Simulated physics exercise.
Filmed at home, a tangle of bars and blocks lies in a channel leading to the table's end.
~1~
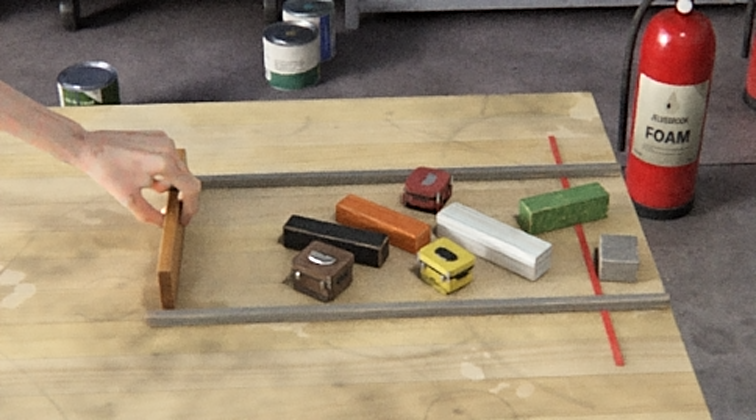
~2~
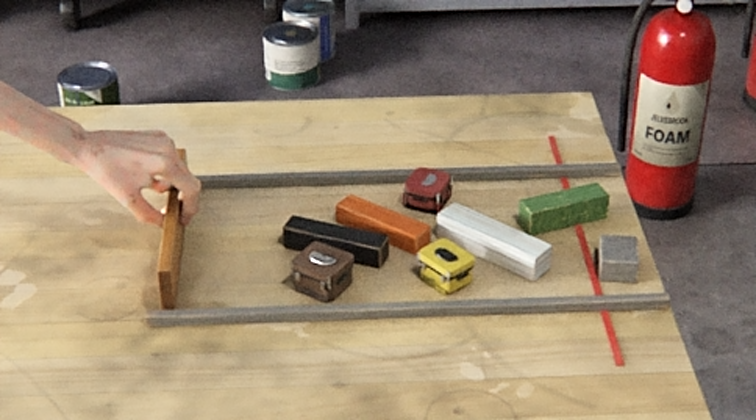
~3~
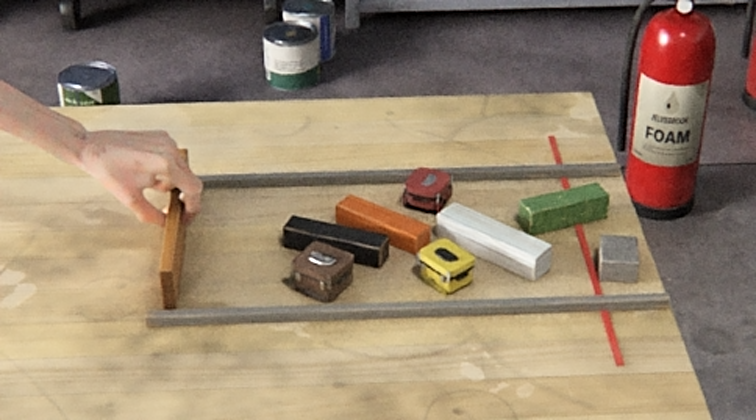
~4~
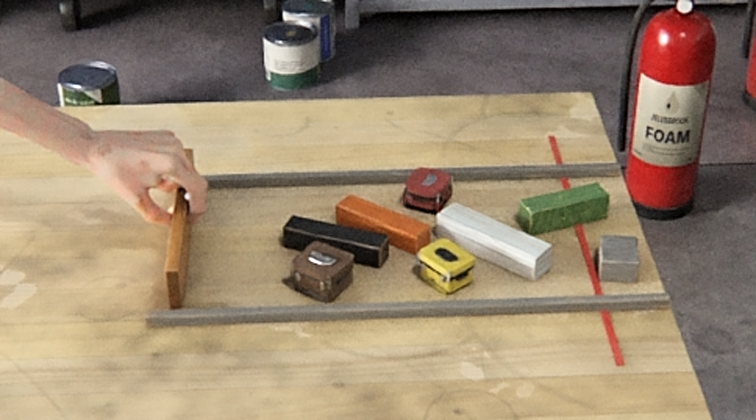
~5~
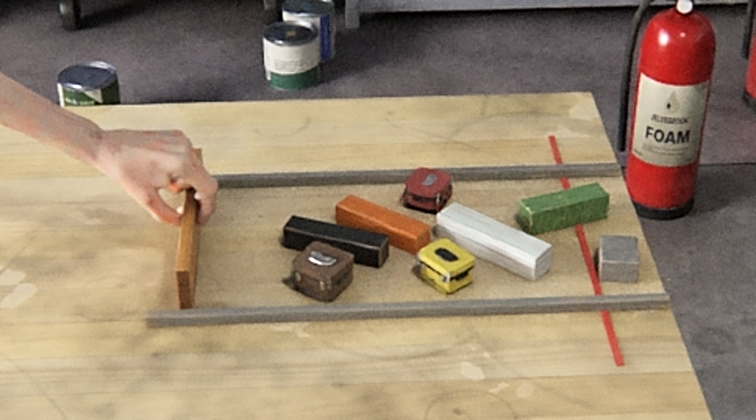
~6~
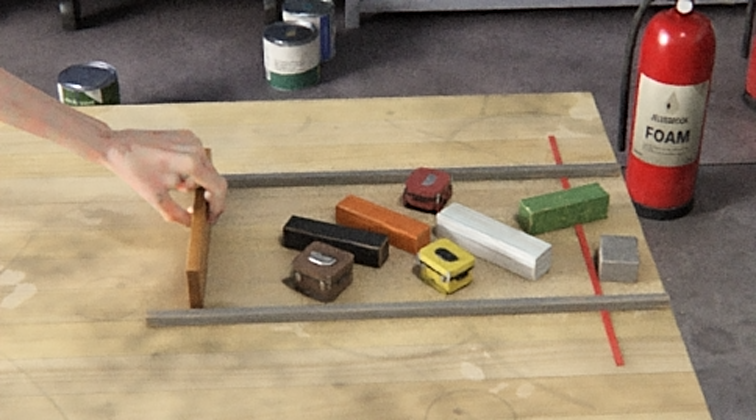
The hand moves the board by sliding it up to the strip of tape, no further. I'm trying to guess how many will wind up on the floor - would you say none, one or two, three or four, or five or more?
Three to four.
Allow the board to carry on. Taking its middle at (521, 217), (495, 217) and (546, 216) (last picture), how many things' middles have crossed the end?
The counts would come out as 0, 0 and 2.
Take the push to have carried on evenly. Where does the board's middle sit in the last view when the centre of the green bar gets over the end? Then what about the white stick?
The middle would be close to (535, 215) and then close to (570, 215).
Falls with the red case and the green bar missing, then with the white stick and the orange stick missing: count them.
You'd get 2 in the first case and 1 in the second one.
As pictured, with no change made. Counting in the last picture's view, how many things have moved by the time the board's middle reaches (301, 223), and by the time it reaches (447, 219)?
Well, it's 2 at the first one and 7 at the second.
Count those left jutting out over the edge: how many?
It comes to 2.
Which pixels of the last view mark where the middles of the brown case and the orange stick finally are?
Roughly at (627, 270) and at (617, 217), in that order.
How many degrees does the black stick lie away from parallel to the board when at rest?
Close to 30°.
Soon after, none off yet; grey block at rest near (618, 259); green bar at rest near (564, 209); white stick at rest near (495, 241).
At rest, the number that fall off is three or four; fallen, yellow case, white stick, green bar and grey block.
